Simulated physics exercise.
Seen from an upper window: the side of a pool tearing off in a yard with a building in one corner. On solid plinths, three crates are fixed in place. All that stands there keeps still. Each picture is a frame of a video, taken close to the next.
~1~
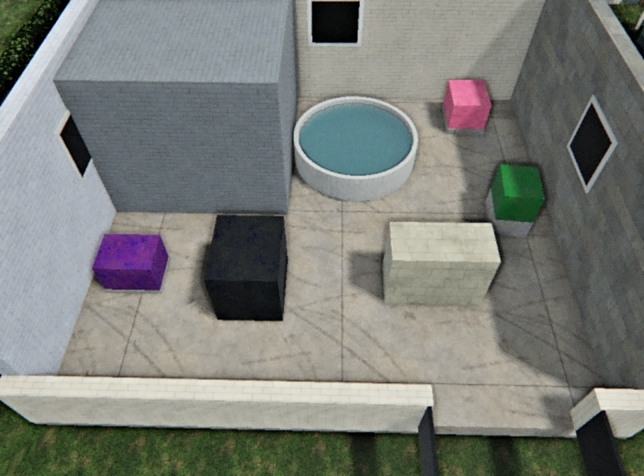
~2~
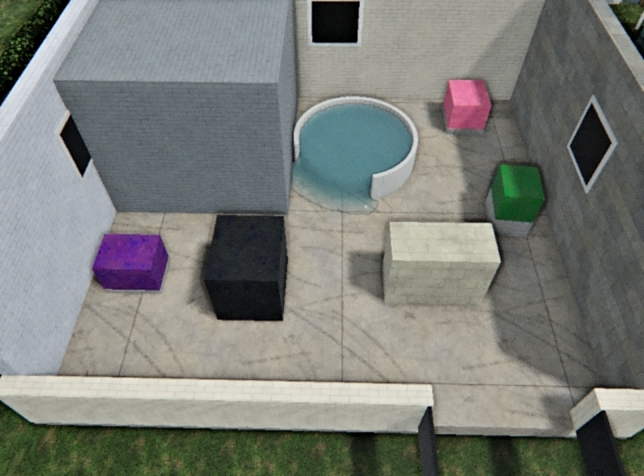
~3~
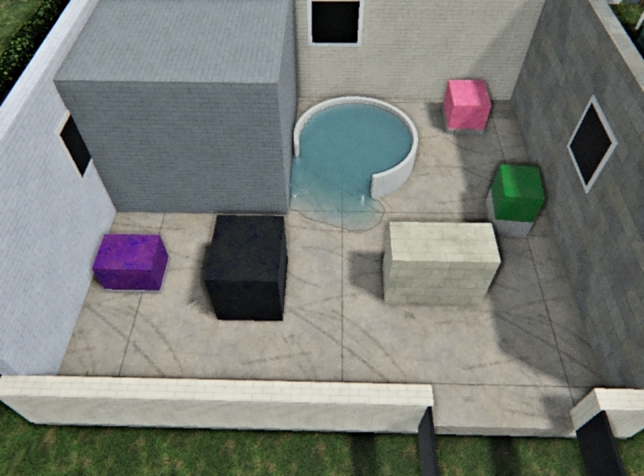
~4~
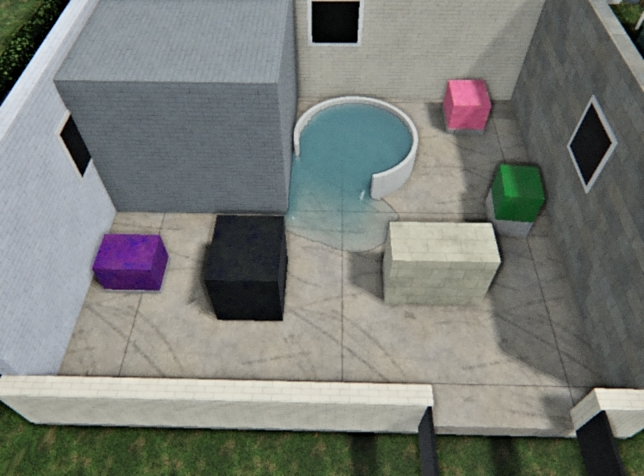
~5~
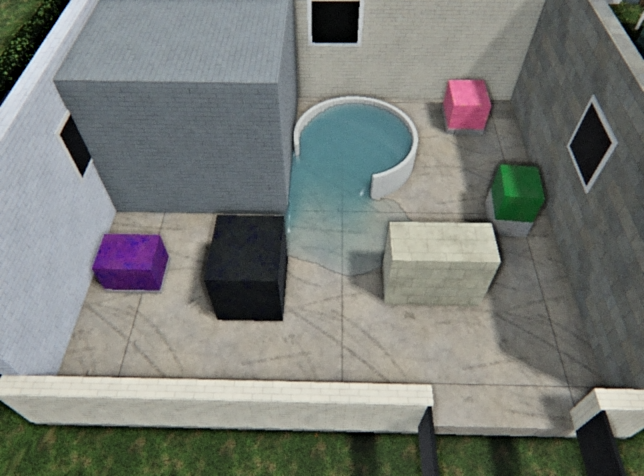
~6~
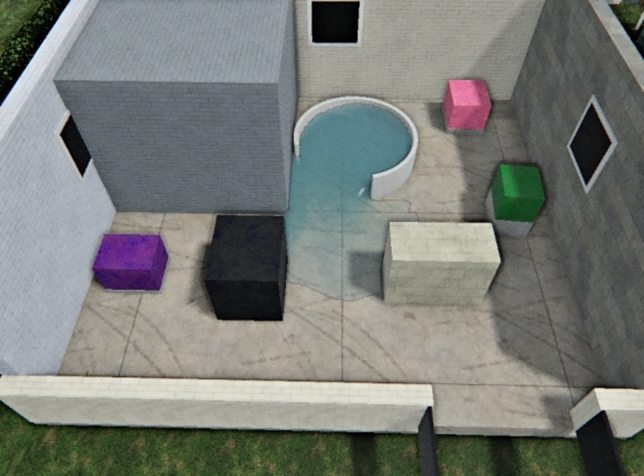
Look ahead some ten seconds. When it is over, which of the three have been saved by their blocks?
My prediction: The green crate stays above the water, the pink crate stays above the water, the purple crate is not above the water.
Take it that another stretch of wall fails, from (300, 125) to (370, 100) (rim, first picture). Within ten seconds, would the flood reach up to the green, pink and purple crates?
Going through them, the green crate is never reached, the pink crate gets reached and the purple crate is never reached.
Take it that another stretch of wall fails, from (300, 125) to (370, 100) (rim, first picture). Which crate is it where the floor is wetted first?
That would be the crate marked pink.
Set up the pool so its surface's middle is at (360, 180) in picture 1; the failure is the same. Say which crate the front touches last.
I'd go with the one in pink.
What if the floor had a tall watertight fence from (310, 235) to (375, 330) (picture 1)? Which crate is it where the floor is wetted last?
It's the pink crate.
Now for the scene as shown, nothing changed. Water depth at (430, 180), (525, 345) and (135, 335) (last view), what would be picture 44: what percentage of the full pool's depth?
Going in order, roughly 2, 4 and 20 %.
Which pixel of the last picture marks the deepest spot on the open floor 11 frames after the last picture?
I'd go with (326, 404) as the deepest place.
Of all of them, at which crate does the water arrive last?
The pink crate.
A moment on, water covers 20 % of the floor; the green crate not reached, the pink crate not reached, the purple crate water round its plinth.
Next, water covers 35 % of the floor; the green crate not reached, the pink crate not reached, the purple crate water round its plinth.
Then, water covers 55 % of the floor; the green crate water round its plinth, the pink crate not reached, the purple crate water round its plinth.
Later, water covers 70 % of the floor; the green crate water round its plinth, the pink crate not reached, the purple crate water round its plinth.
In the end, water covers 90 % of the floor; the green crate stayed above the water, the pink crate stayed above the water, the purple crate was topped.
